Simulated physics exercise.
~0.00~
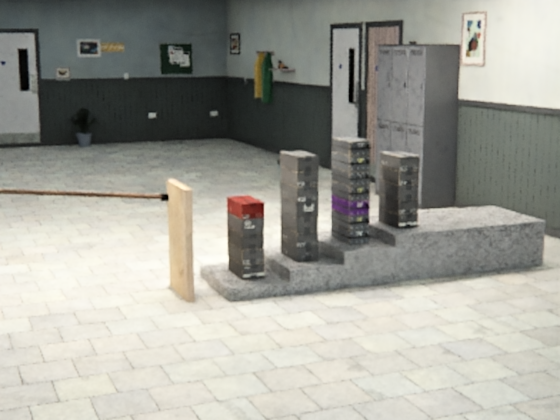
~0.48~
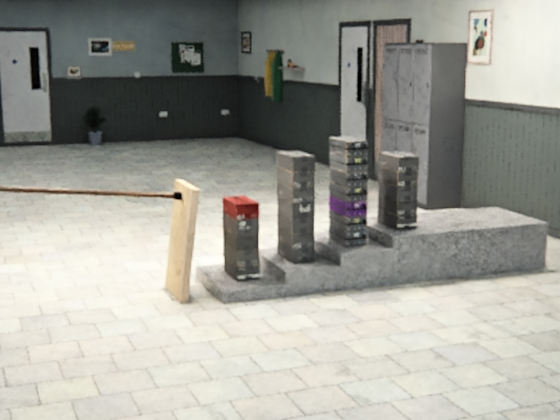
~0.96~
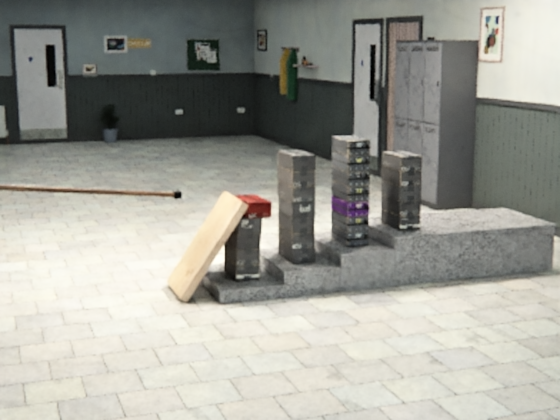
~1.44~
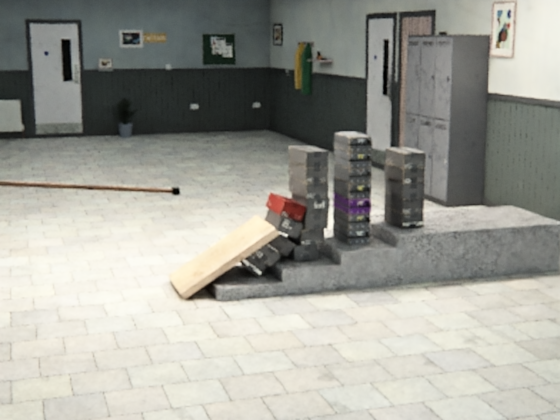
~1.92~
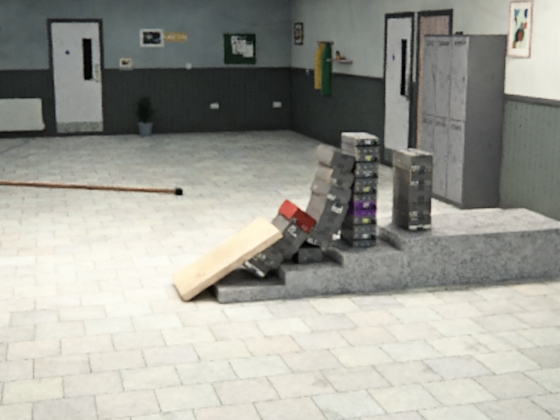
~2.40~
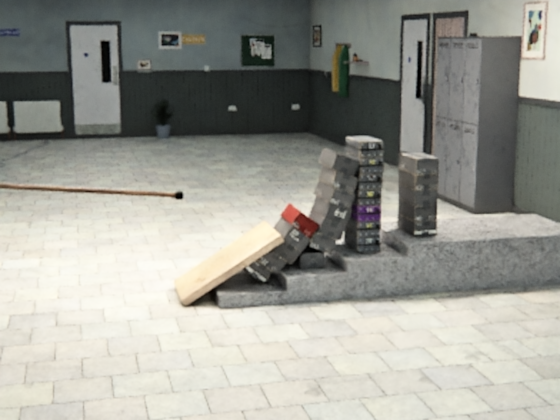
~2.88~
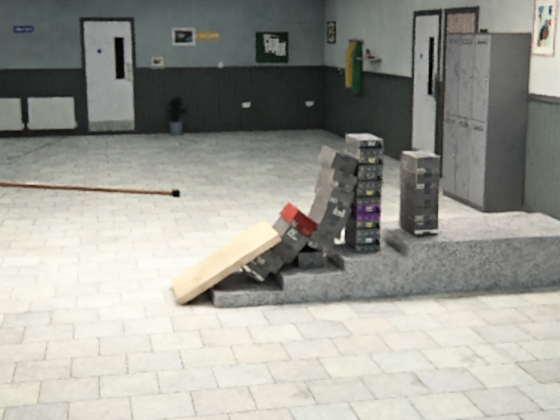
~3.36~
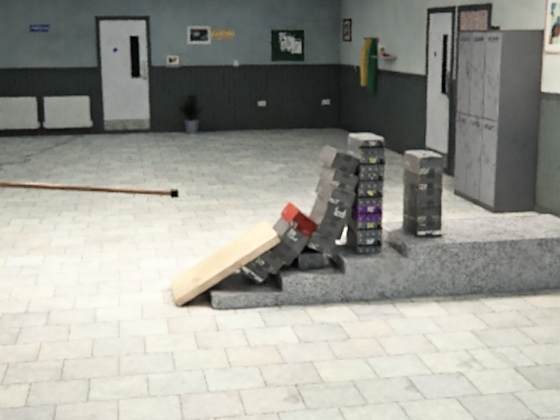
A board tips right onto stacked boxes, toppling the first column against the leaning second.
